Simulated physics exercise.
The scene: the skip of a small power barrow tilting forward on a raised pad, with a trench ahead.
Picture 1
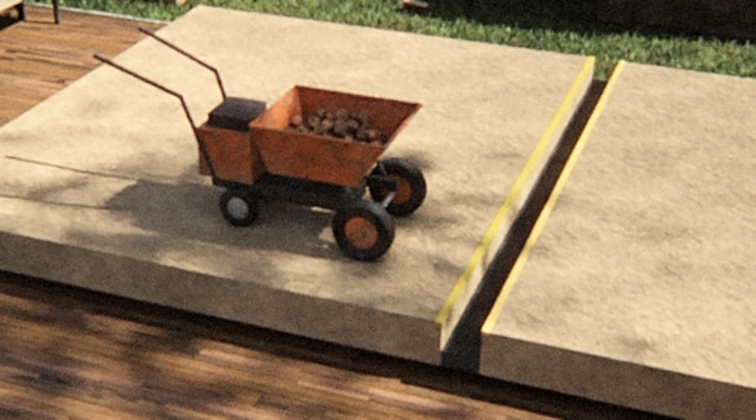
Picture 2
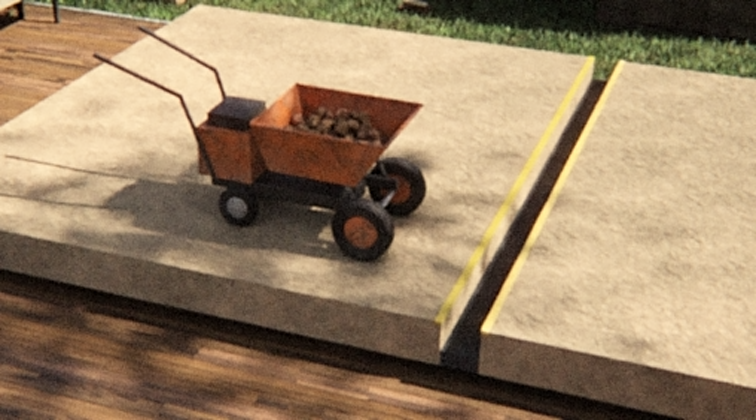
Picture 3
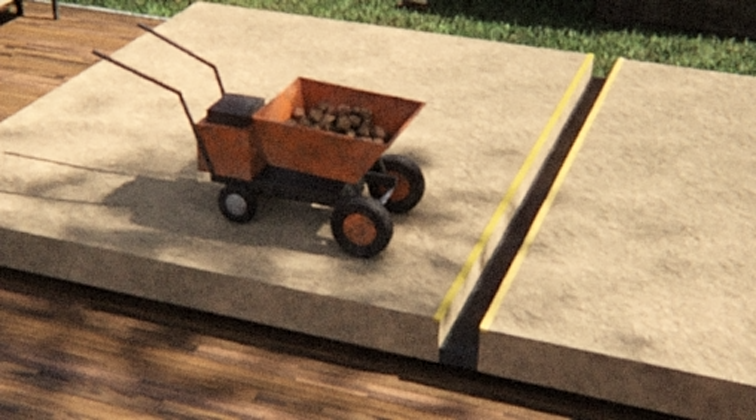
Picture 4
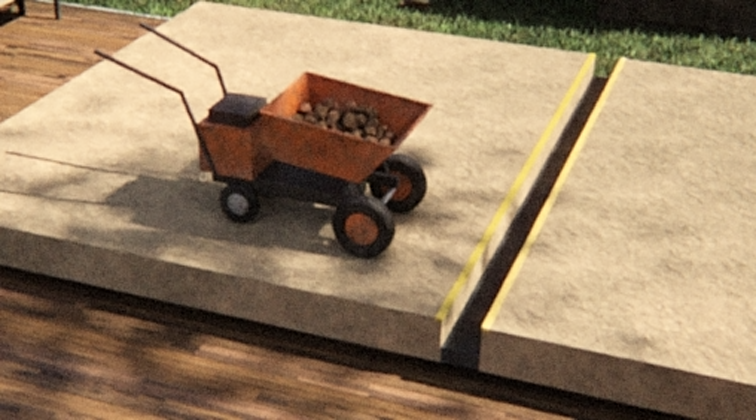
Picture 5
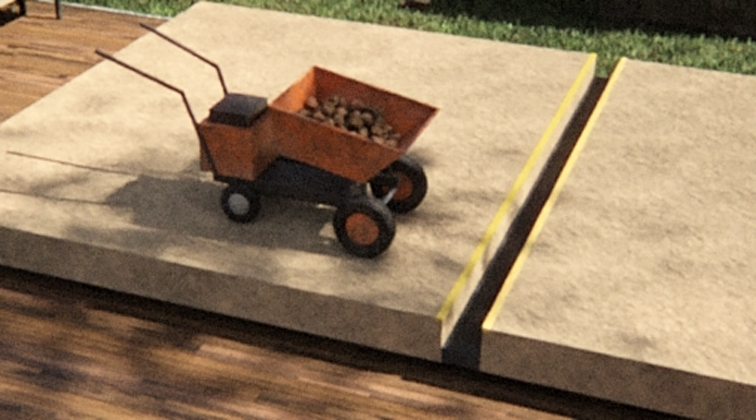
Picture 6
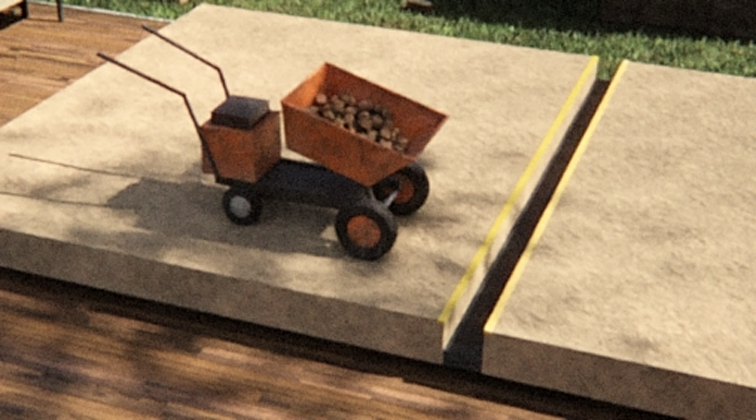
Orange skip of a small power barrow loaded with brown clods sitting level, then slowly tilting forward on a raised pad.
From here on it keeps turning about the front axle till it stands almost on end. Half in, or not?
Exceeds half.
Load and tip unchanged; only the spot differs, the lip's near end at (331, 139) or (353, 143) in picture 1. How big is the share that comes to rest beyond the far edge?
Roughly 0 per cent, and 0 per cent.
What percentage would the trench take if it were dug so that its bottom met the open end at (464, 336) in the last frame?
Near 60 %.
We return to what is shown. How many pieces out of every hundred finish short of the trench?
It works out to roughly 5 percent.
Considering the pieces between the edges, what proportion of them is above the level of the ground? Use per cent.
I'd put it near 15 per cent.
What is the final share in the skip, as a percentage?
Roughly 0 per cent of the load.
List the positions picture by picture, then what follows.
Lip of the skip at (384, 148), level; top of the load at (323, 133), clay clods; first edge of the trench at (453, 297); far edge at (498, 306), the trench under half as wide as the skip, and about as deep as wide, in the first frame.
Lip of the skip at (385, 148), level; top of the load at (323, 132), in the second frame.
Lip of the skip at (388, 147), tipped barely; top of the load at (325, 128), in the third frame.
Lip of the skip at (395, 149), tipped a little; top of the load at (331, 125), in the fourth frame.
Lip of the skip at (403, 153), tipped a little; top of the load at (325, 112), in the fifth frame.
Lip of the skip at (413, 161), tipped clearly; top of the load at (328, 117); first edge of the trench at (455, 296); far edge at (501, 305), in the sixth frame.
Soon after the last picture, skip tipped steeply; all in the skip.
A little later, skip tipped steeply; nearly all in the skip; a stray few in or heaped over the trench; a stray few falling.
Later still, skip tipped right over; about a quarter in the skip; a stray few short of the trench; about two thirds in or heaped over the trench; a small part beyond it.
By the end, skip tipped right over; a stray few short of the trench; most in or heaped over the trench; a small part beyond it.
